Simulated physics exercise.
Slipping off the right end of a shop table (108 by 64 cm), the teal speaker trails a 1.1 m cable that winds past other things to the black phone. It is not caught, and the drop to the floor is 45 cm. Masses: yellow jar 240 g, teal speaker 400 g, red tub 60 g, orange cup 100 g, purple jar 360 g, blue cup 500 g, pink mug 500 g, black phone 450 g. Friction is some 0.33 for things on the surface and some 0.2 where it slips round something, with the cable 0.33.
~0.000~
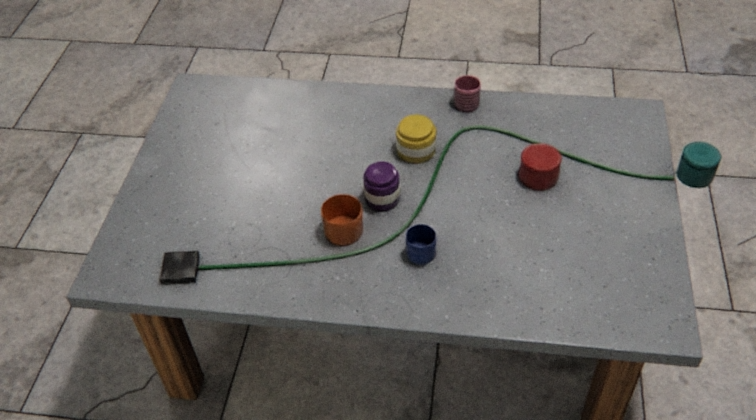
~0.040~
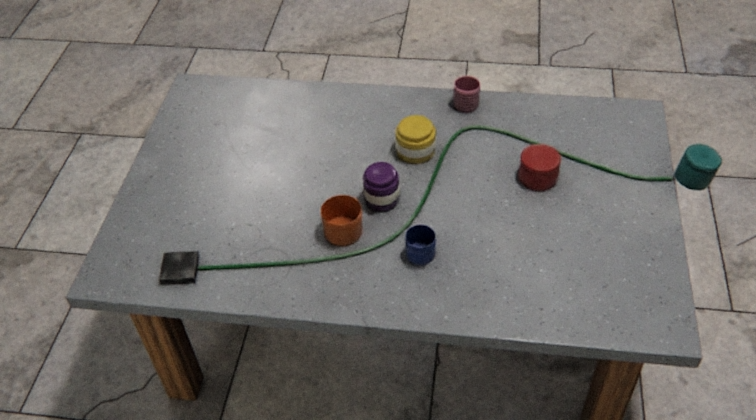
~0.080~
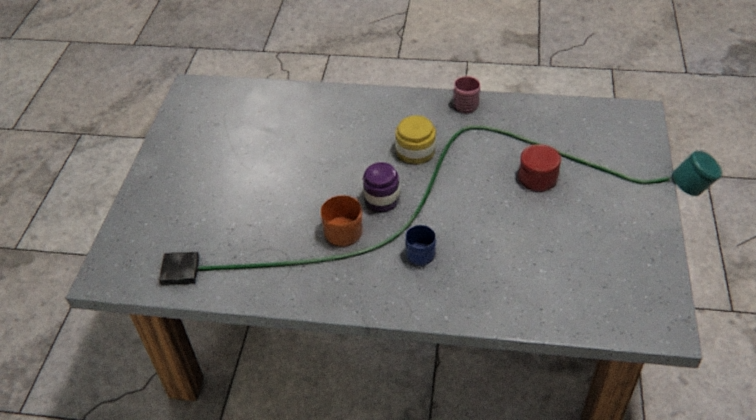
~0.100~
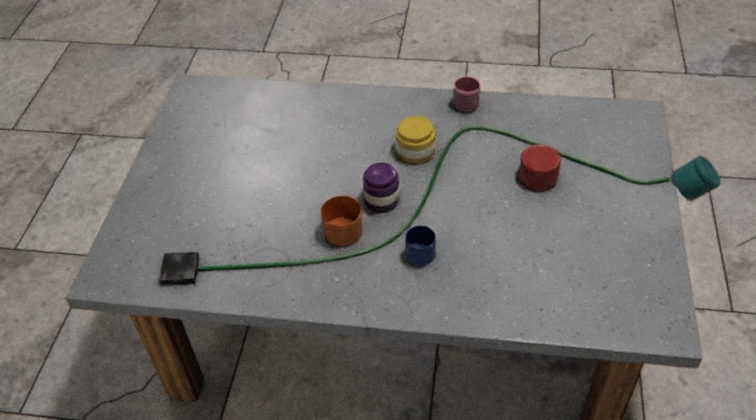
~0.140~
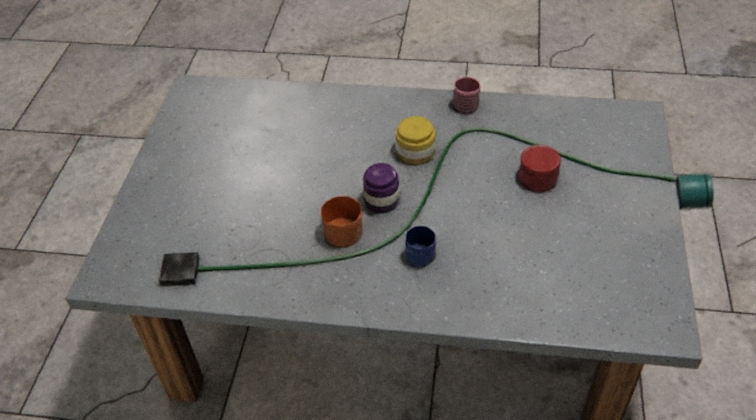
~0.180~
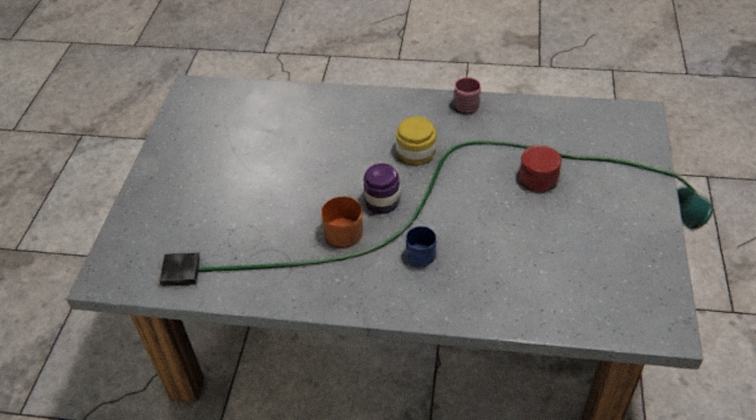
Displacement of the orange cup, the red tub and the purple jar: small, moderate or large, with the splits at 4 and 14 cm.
Orange cup: Moderate, red tub: Large, purple jar: Small.
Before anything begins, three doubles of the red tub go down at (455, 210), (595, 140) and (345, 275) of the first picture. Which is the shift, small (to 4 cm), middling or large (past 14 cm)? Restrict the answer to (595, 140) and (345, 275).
In order they come out low and low.
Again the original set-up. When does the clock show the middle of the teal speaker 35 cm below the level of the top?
That comes at 0.55 seconds.
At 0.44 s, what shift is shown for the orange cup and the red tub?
Orange cup roughly 6 cm, red tub roughly 30 cm.
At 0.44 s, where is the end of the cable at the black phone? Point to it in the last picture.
(251, 258), give or take.
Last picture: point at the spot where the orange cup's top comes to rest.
It comes to rest close to (331, 185).
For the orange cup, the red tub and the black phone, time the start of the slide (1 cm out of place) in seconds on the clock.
Orange cup 0.28 s, red tub 0.26 s, black phone 0.32 s.
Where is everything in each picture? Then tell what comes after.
Shows, orange cup (341, 209); red tub (541, 156); purple jar (381, 172); cable runs through (614, 170) (509, 133) (383, 243) (262, 264), in the first frame.
Shows, teal speaker (702, 156); cable runs through (613, 171) (261, 265), in the second frame.
Shows, teal speaker (697, 174); cable runs through (612, 172) (261, 265), in the third frame.
Shows, teal speaker (696, 179); cable runs through (612, 172) (261, 265), in the fourth frame.
Shows, teal speaker (694, 192); cable runs through (615, 171) (261, 266), in the fifth frame.
Shows, orange cup (342, 211); red tub (542, 158); purple jar (381, 174); cable runs through (642, 166) (438, 169) (383, 244) (262, 266), in the sixth frame.
By 0.4 s, the cable's tail end at (251, 258); red tub 30 cm off its start, orange cup 7 cm off its start, black phone 9 cm off its start.
By 0.7 s, the cable's tail end at (286, 252); red tub over the edge, orange cup 7 cm off its start, black phone 16 cm off its start.
By 0.9 s, the cable's tail end at (286, 252); red tub over the edge, orange cup 7 cm off its start at (331, 185), black phone 16 cm off its start at (266, 252).
By 1.2 s, the cable's tail end at (286, 252); red tub over the edge, orange cup 7 cm off its start, black phone 16 cm off its start.
By 2.4 s, the cable's tail end at (286, 252); red tub over the edge, orange cup 7 cm off its start at (331, 185), purple jar 0 cm off its start at (381, 174), black phone 16 cm off its start at (266, 252).
